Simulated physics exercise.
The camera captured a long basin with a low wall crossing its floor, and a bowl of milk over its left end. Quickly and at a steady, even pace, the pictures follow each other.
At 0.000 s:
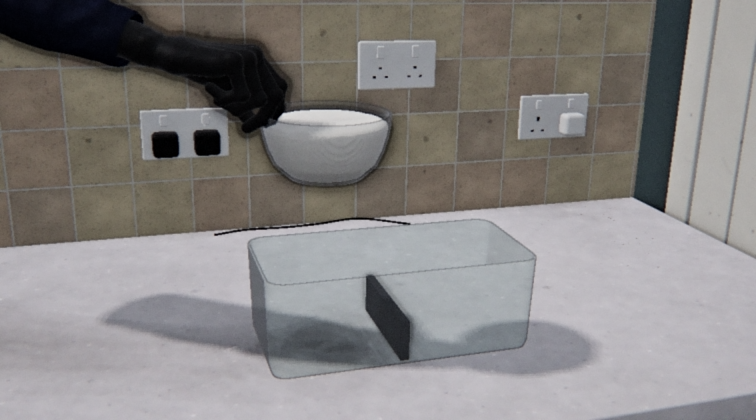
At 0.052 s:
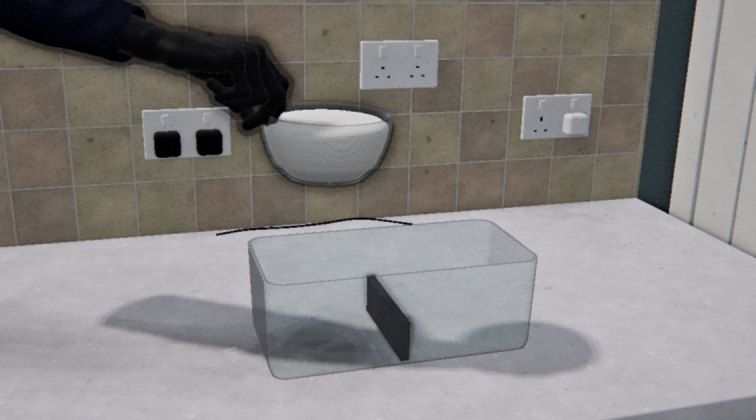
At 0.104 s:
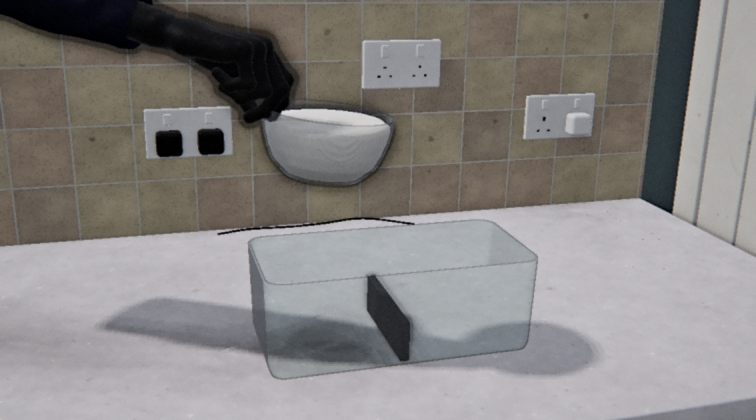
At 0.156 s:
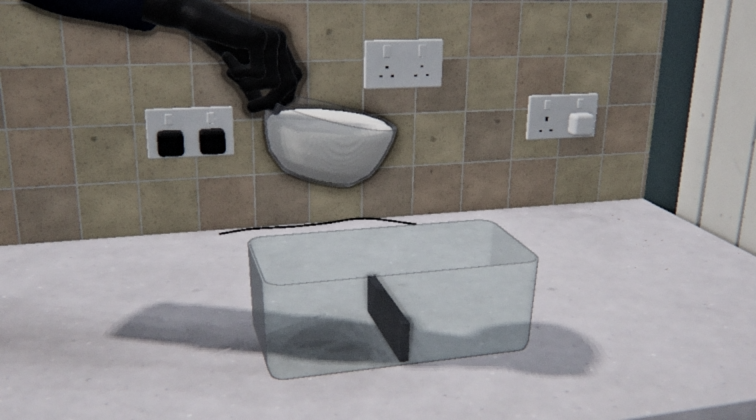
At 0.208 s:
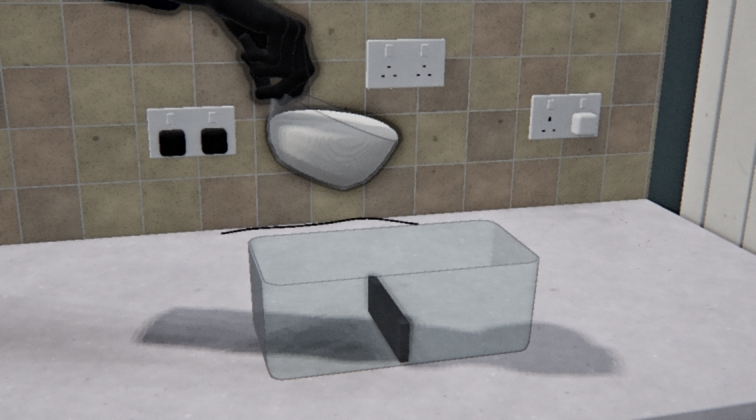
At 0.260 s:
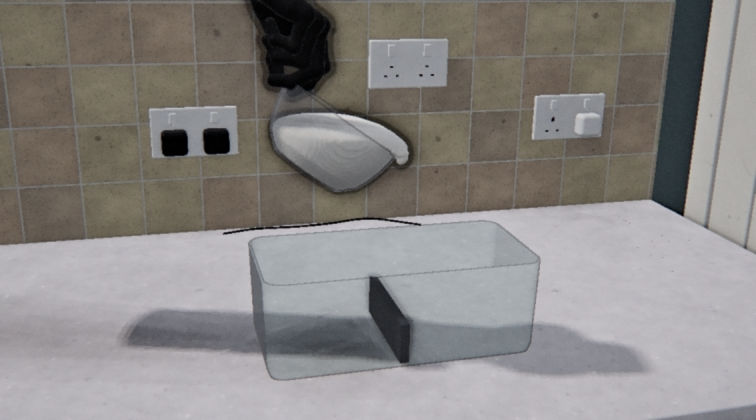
A black-gloved hand tilting a bowl of milk rightward above a clear divided basin, white liquid beginning to bulge over its lip.
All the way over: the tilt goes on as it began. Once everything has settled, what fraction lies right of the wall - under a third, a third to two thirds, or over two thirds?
Over two thirds lies right of the wall.
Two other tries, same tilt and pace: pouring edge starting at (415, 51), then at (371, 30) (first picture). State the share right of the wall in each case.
About 85 % the first time, about 75 % the second.
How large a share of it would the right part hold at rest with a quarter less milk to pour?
That share would be some 80 parts in a hundred.
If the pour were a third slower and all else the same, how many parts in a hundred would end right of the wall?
It comes to 85 per cent or so.
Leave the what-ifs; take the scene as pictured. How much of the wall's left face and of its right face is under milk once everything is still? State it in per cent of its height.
10 per cent left, 50 per cent right.
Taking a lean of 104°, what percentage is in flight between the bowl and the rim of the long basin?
I'd put it at roughly 30 percent of it.
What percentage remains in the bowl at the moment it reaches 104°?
I'd reckon near 10 percent is still held at that tilt.
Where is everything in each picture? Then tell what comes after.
The first picture shows tilt 0°; pouring edge (387, 112); surface from (263, 125) to (384, 119); the long basin's rim runs from (257, 262) to (512, 239); the wall's top is at (387, 298).
The second picture shows tilt 2°; pouring edge (389, 113); surface from (263, 123) to (384, 120).
The third picture shows tilt 6°; pouring edge (391, 118); surface from (265, 121) to (386, 122).
The fourth picture shows tilt 14°; pouring edge (392, 127); surface from (267, 119) to (389, 124).
The fifth picture shows tilt 24°; pouring edge (393, 138); surface from (271, 120) to (391, 129); 2 per cent is over the edge.
The sixth picture shows tilt 36°; pouring edge (392, 152); surface from (273, 124) to (383, 138); 9 per cent is over the edge.
A moment on, the bowl is tipped right over and 10 per cent is still to pour, 0 is left of the wall and 57 right of it.
Next, the bowl is tipped right over and 0 per cent is still to pour, 16 is left of the wall and 81 right of it.
Then the bowl is tipped right over and 0 per cent is still to pour, 18 is left of the wall and 81 right of it.
Later the bowl is tipped right over and 0 per cent is still to pour, 18 is left of the wall and 81 right of it.
At rest 18 per cent lies left of the wall, 81 right of it and 1 outside.
